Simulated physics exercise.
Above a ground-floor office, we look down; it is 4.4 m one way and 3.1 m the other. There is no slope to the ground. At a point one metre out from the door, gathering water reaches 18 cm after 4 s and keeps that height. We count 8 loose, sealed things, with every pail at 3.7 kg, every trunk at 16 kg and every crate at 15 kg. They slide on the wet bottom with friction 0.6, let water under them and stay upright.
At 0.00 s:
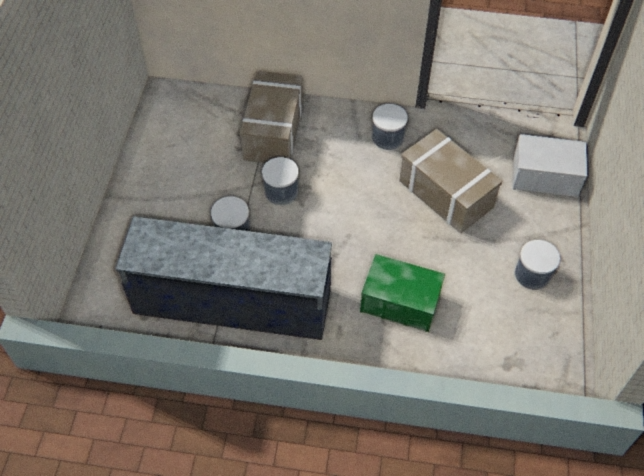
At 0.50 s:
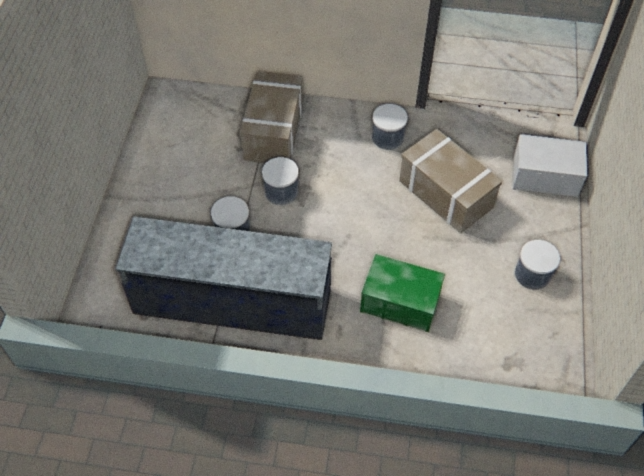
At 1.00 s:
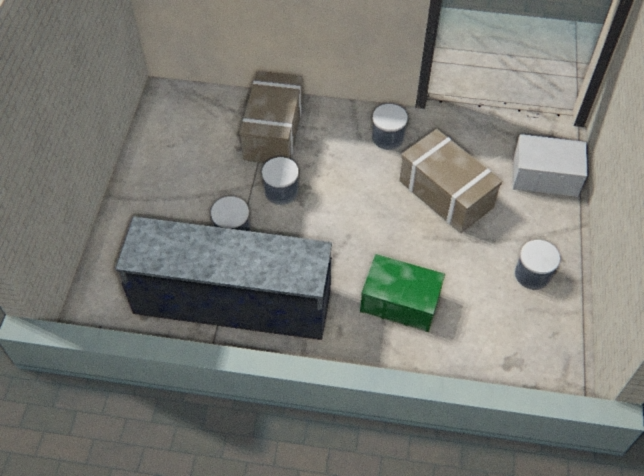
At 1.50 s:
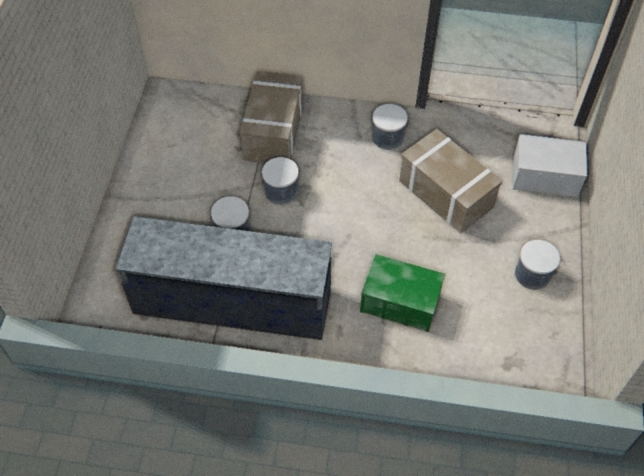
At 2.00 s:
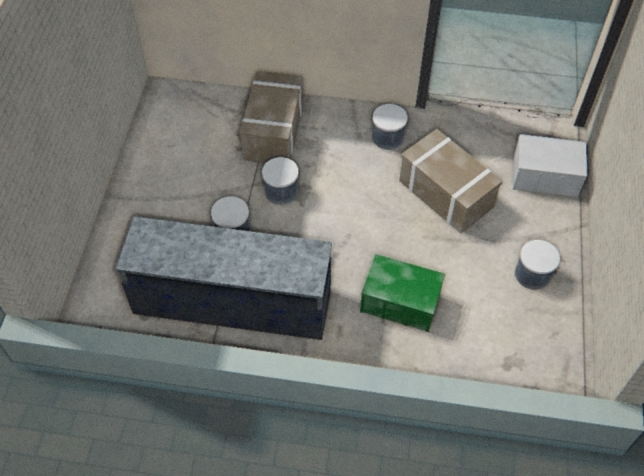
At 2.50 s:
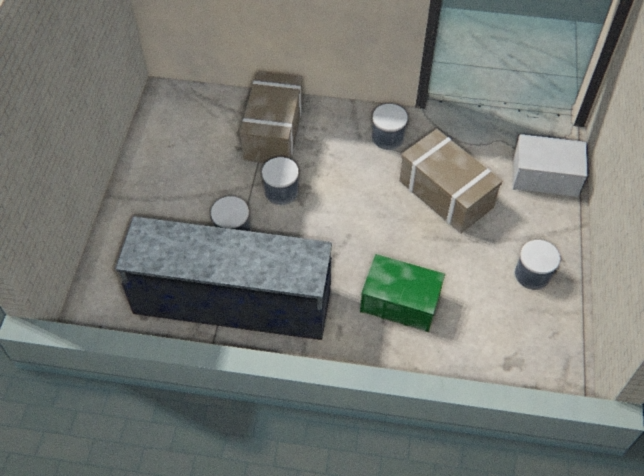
A long dark counter with a mottled grey top stands at the lower left of a walled, pale-floored room, seen from high above. Two brown crates with white bands, a green crate, a light grey box and four pale-topped pails sit around it, with a doorway at the upper right. Everything inside and the view stay still, while the reddish paving outside turns grey, then blue-green, and the ground beyond the doorway also takes on a blue-green tint.
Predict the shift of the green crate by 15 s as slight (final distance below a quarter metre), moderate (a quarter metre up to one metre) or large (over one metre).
Expect it to be pushed part of a metre.
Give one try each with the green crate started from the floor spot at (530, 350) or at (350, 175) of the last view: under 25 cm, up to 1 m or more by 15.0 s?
First try: It covers a big distance; second try: It inches along.
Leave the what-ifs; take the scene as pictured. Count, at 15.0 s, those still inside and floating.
Count: 8.
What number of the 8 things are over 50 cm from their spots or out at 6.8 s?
By my reckoning, 3.
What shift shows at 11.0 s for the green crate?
Shift: About 60 cm.
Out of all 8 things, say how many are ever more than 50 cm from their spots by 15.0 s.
Result: 8.
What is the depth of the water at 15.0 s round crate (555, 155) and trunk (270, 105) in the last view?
About 14 and 9 cm.
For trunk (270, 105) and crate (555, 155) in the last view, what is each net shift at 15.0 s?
First 120 cm, then 350 cm.
After 3.5 s the green crate is near (404, 283), 0.0 m from its start, aground; 0 afloat.
After 6.8 s the green crate is near (373, 327), 0.5 m from its start, afloat; 3 afloat.
After 11.0 s the green crate is near (356, 336), 0.6 m from its start, afloat; 7 afloat.
After 15.0 s the green crate is near (356, 333), 0.6 m from its start, afloat; 8 afloat.
